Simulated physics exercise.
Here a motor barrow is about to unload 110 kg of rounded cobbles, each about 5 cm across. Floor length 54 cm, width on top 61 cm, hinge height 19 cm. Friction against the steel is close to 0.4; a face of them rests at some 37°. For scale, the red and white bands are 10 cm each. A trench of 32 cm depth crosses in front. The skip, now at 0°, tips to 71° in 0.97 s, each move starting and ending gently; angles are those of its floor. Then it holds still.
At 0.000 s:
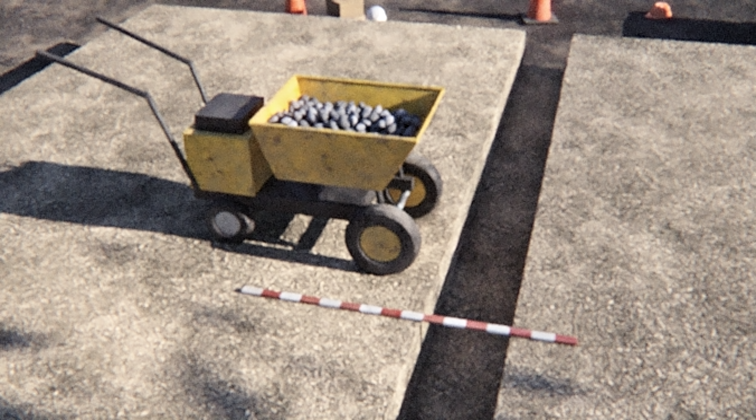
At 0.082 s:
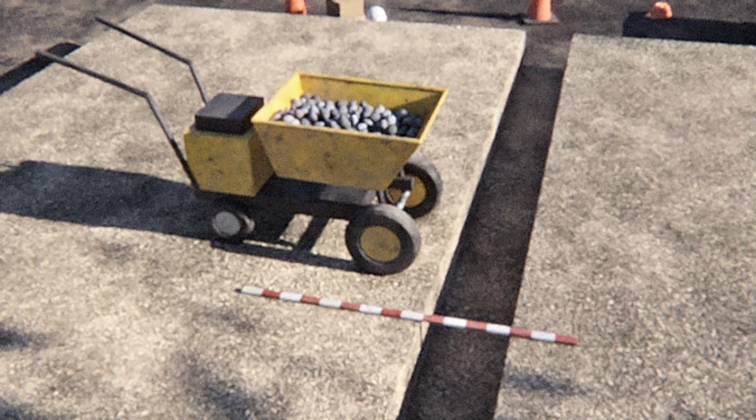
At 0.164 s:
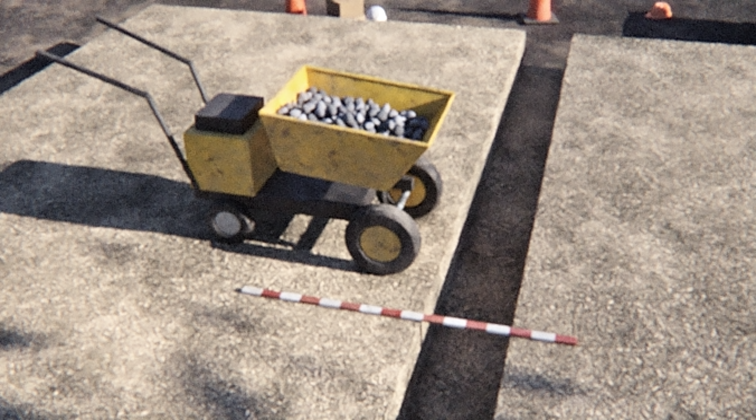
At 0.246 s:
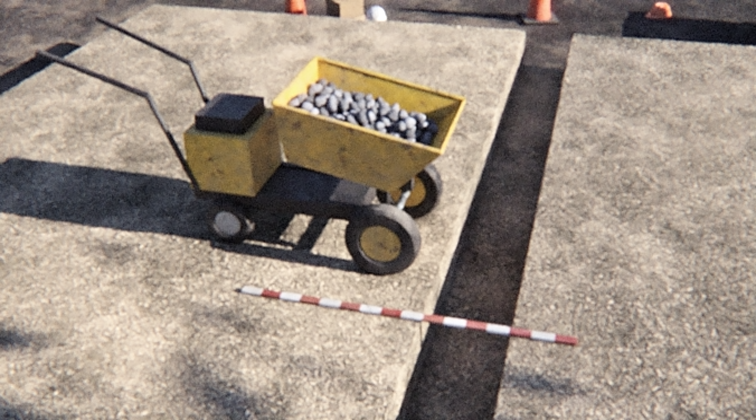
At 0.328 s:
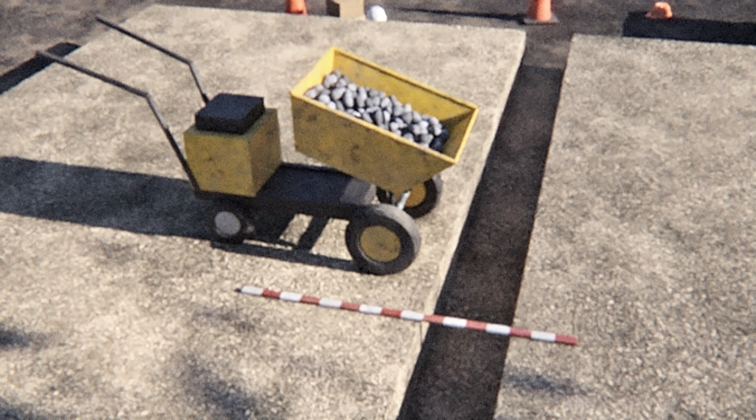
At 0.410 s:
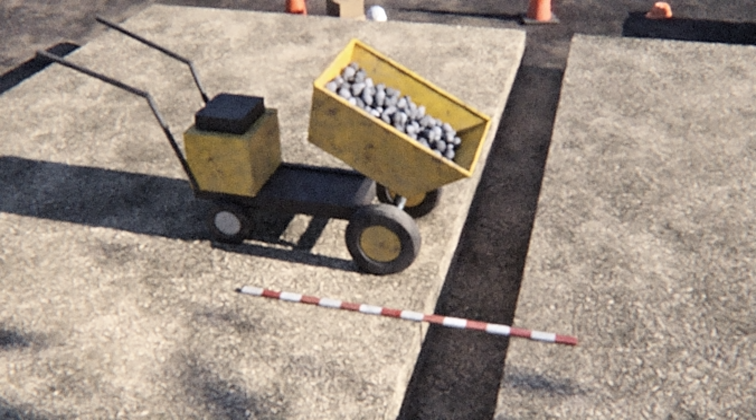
A yellow motor barrow with black wheels, a dark engine cover and long handles reaching to the left stands on sunlit, pale gritty paving, seen from above at an angle. Grey rounded cobbles fill its skip, a red-and-white banded rod lies in front, a dark trench runs along the right, and orange cones stand behind. The skip slowly rises and tilts down toward the right, cobbles still inside, while the camera stays still.
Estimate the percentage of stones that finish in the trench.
About 41 per cent.
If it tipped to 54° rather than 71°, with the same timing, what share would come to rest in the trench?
Then about 10 per cent.
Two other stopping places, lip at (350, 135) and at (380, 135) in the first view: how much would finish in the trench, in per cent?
About 95 and 75 per cent.
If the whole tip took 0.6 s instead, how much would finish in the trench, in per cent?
It would be near 30 per cent.
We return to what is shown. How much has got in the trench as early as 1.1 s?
About 0 per cent by then.
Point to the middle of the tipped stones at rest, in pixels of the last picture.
Near (544, 260).
After 0.7 s the floor is at 60°; 100 % in the skip; the foremost stones are at (496, 205).
After 1.1 s the floor is at 71°; 74 % in the skip, 2 % in the trench, 23 % past the trench; the foremost stones are at (588, 270).
After 1.4 s the floor is at 71°; 40 % in the skip, 6 % in the trench, 54 % past the trench; the foremost stones are at (707, 285).
After 3.4 s the floor is at 71°; 2 % in the skip, 41 % in the trench, 57 % past the trench; the foremost stones are past the picture's edge.
